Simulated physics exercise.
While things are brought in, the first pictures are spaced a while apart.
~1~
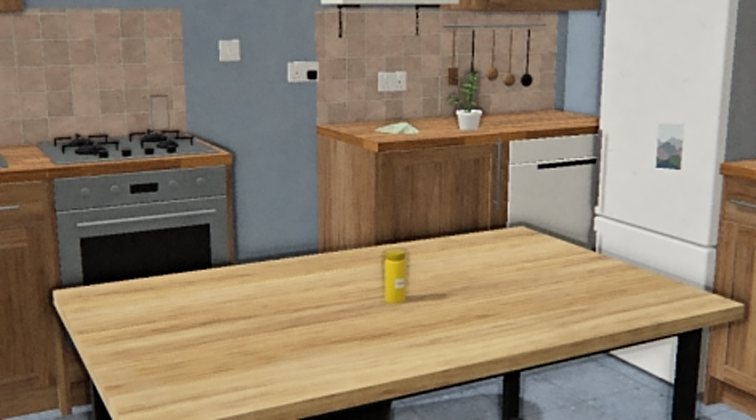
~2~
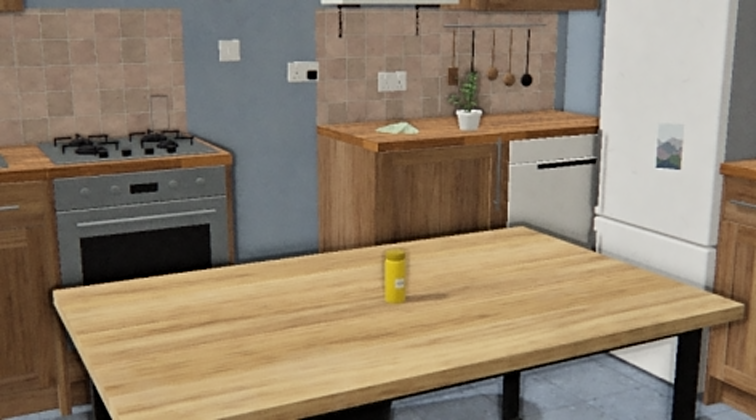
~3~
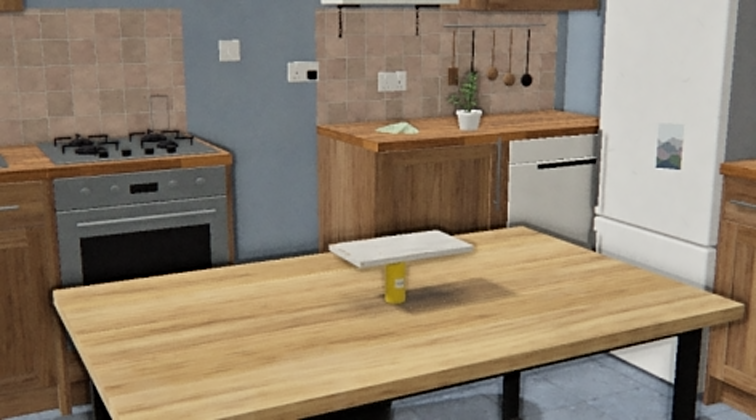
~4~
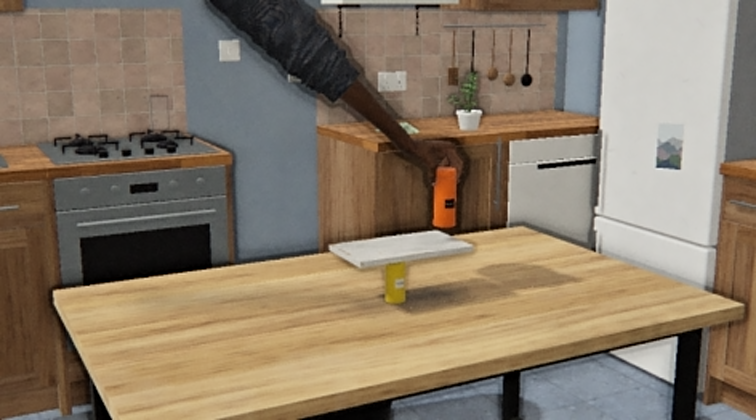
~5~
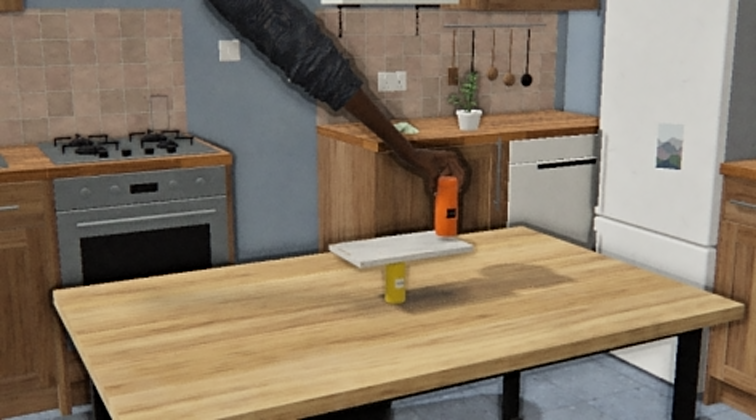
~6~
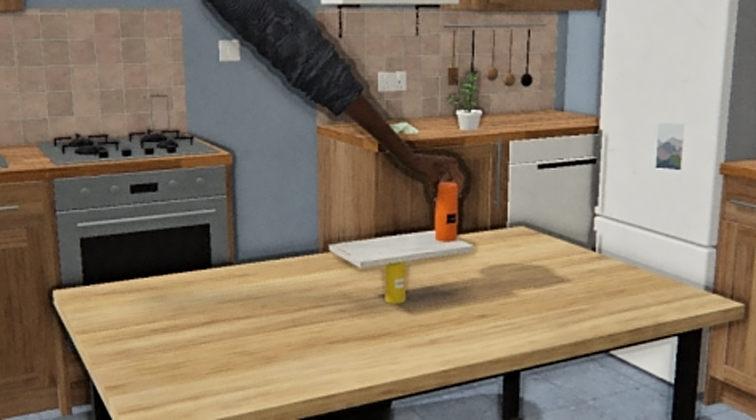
A white board appeared on top of a yellow shaker on a wooden kitchen table, then a hand reached in from above and lowered an orange shaker onto the board's right end.
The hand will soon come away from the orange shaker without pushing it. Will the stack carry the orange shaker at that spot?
It will not stay intact.
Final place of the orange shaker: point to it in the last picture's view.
It ends up close to (488, 275).
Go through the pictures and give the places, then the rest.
In the first picture, the last thing is not in view yet; yellow shaker (395, 276).
In the second picture, the last thing is not in view yet; yellow shaker (395, 276).
In the third picture, the last thing is not in view yet; yellow shaker (395, 276).
The fourth picture shows still above its spot; orange shaker (445, 197); yellow shaker (395, 276).
The fifth picture shows still above its spot; orange shaker (447, 206); yellow shaker (395, 276).
The sixth picture shows in place under the hand; orange shaker (446, 212); yellow shaker (395, 276).
Then, 0.40 s later than the last frame, orange shaker now fallen; white board tilted by 46°.
Then, 0.60 s later than the last frame, white board now fallen; yellow shaker tilted by 31°.
Then, 0.70 s later than the last frame, yellow shaker now fallen.
When it is over, fallen, yellow shaker, white board and orange shaker. End places, in pixels of the last picture, orange shaker near (488, 275). The stack gives way.
